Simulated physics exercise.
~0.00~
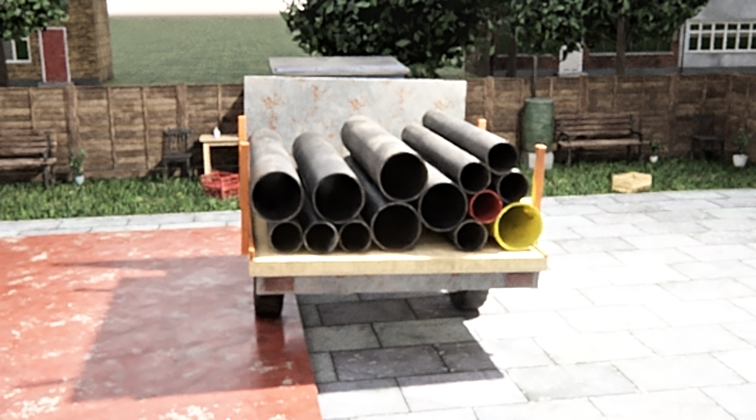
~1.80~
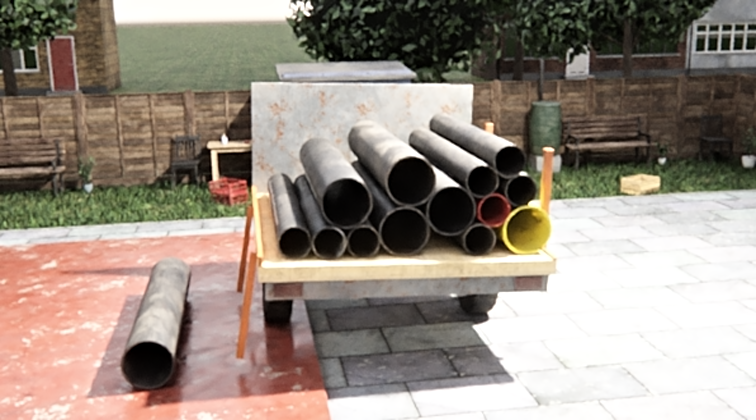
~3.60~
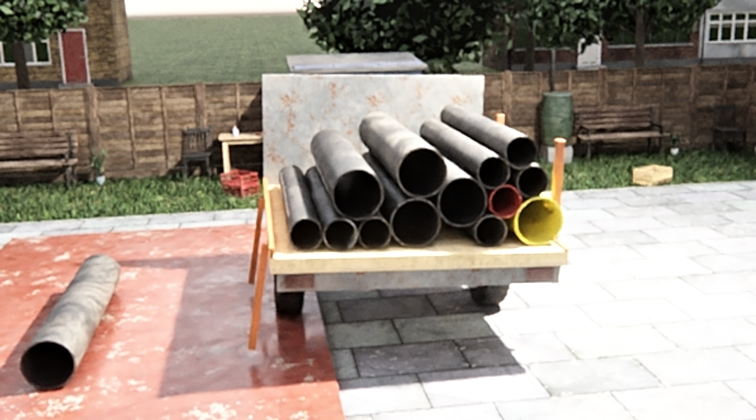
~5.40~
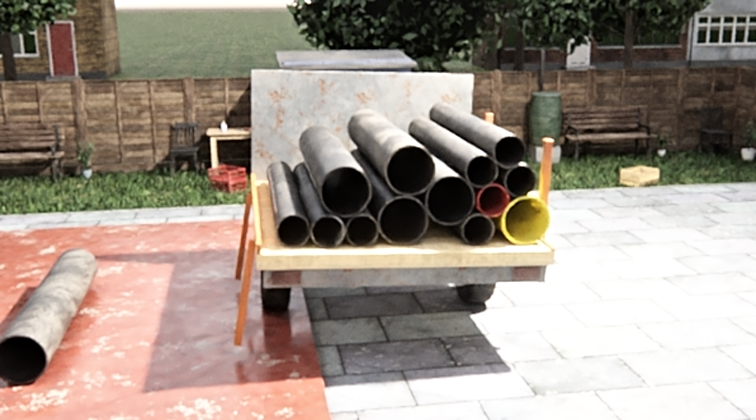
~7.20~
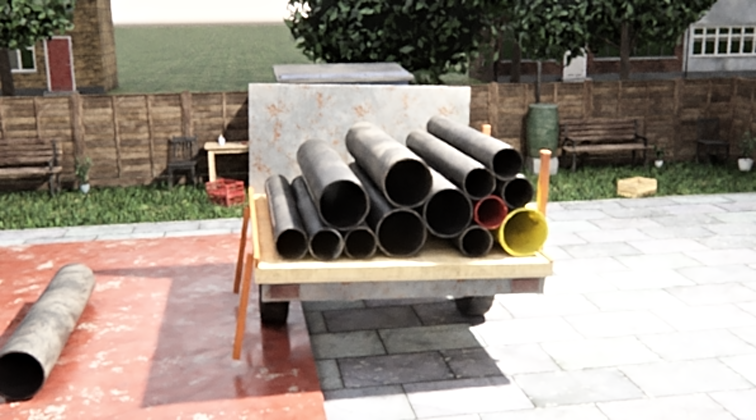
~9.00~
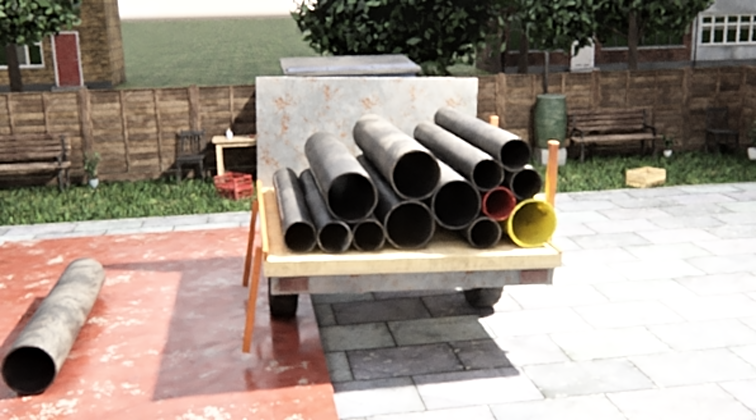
A dark pipe rolls off the trailer's left side and comes to rest on the red ground.
